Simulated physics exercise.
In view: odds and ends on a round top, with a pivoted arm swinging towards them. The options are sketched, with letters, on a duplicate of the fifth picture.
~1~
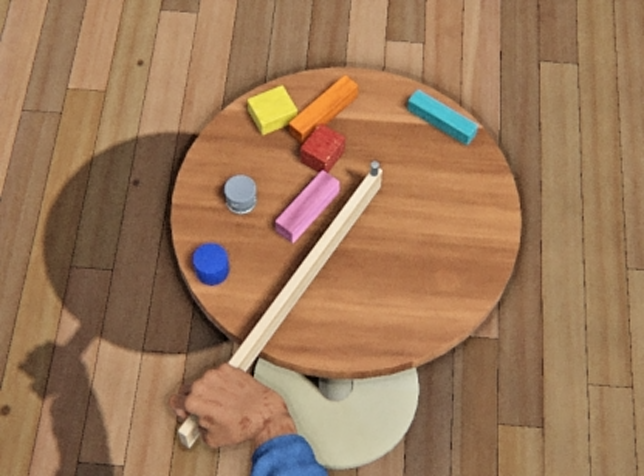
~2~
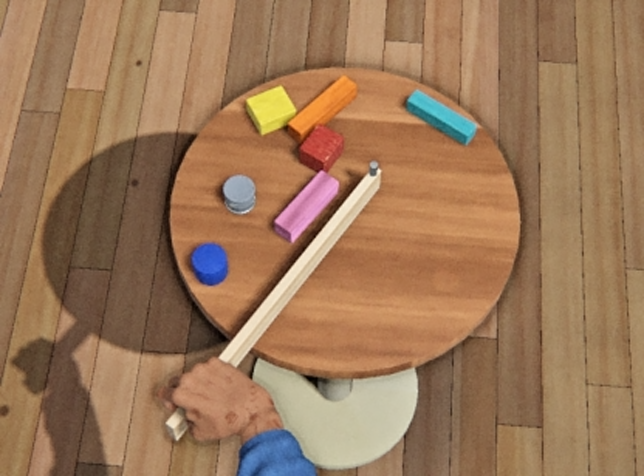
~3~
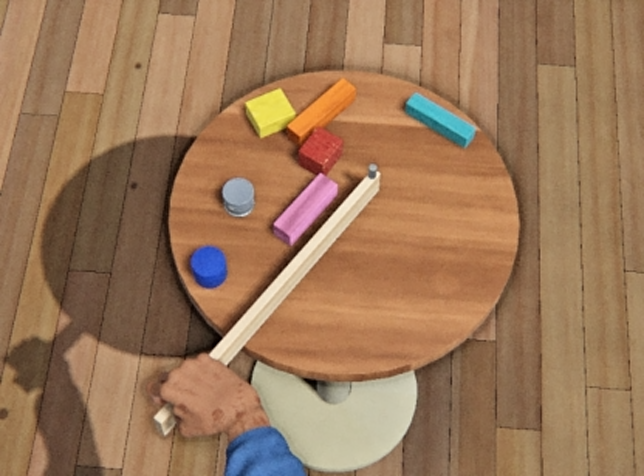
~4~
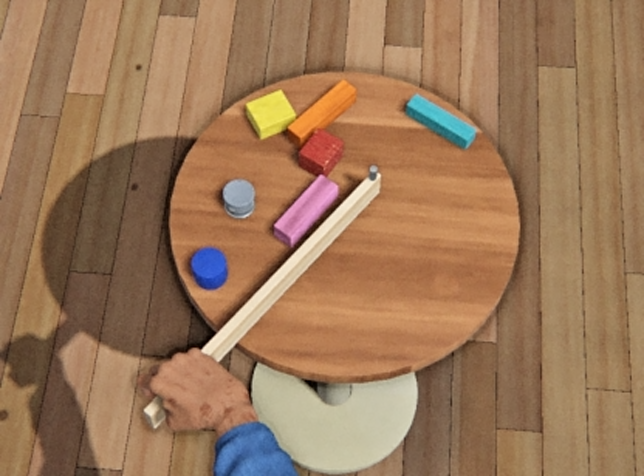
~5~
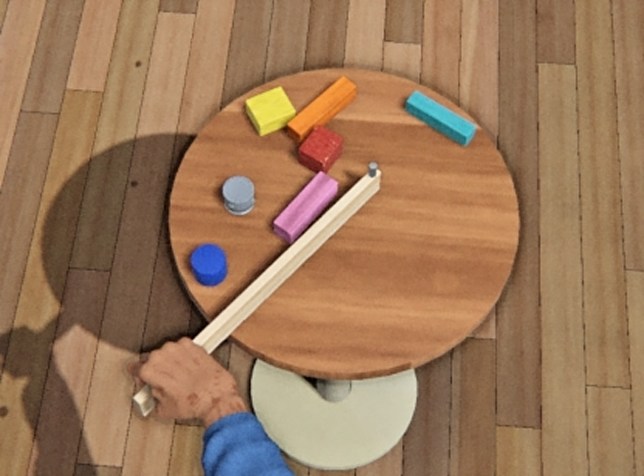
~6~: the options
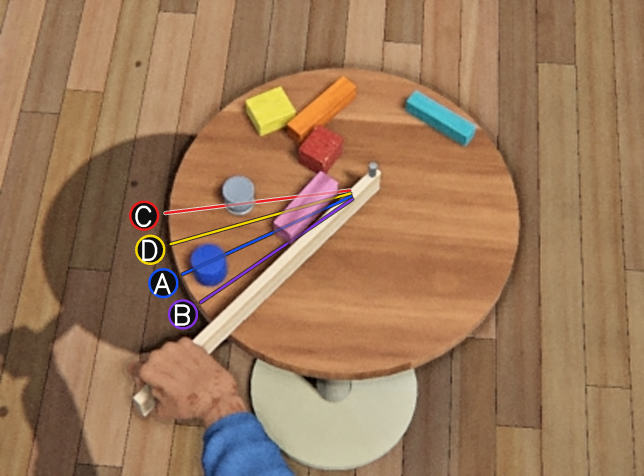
A hand swings a pivoted wooden arm slightly left towards the pink stick on a round table.
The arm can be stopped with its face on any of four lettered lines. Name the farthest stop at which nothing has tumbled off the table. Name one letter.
C is the last safe line.
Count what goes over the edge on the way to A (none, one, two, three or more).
By then, none.
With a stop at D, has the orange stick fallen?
No.
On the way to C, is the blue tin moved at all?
Yes.
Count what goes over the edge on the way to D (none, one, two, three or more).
By then, none.
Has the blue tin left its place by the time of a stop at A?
Yes.
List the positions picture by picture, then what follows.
In the first picture, arm (316, 253); blue tin (211, 264); grey tin (241, 195).
In the second picture, arm (311, 250); pink stick (307, 207).
In the third picture, arm (306, 251); red block (321, 153).
In the fourth picture, arm (303, 250); yellow block (271, 115).
In the fifth picture, arm (299, 244); grey tin (239, 196); pink stick (306, 208); turquoise bar (440, 119).
On the marked copy, A at (268, 235); B at (278, 250); C at (258, 202); D at (262, 218).
Taking C. A third of the way, arm (281, 225); blue tin (203, 257); pink stick (303, 204).
Two thirds of the way, arm (269, 203); blue tin (183, 219); pink stick (299, 192).
When it is over, arm (265, 187); blue tin (176, 191); grey tin (237, 184); nothing has fallen.
As for the rest, A is safe but short; B is safe but short; D is safe but short.
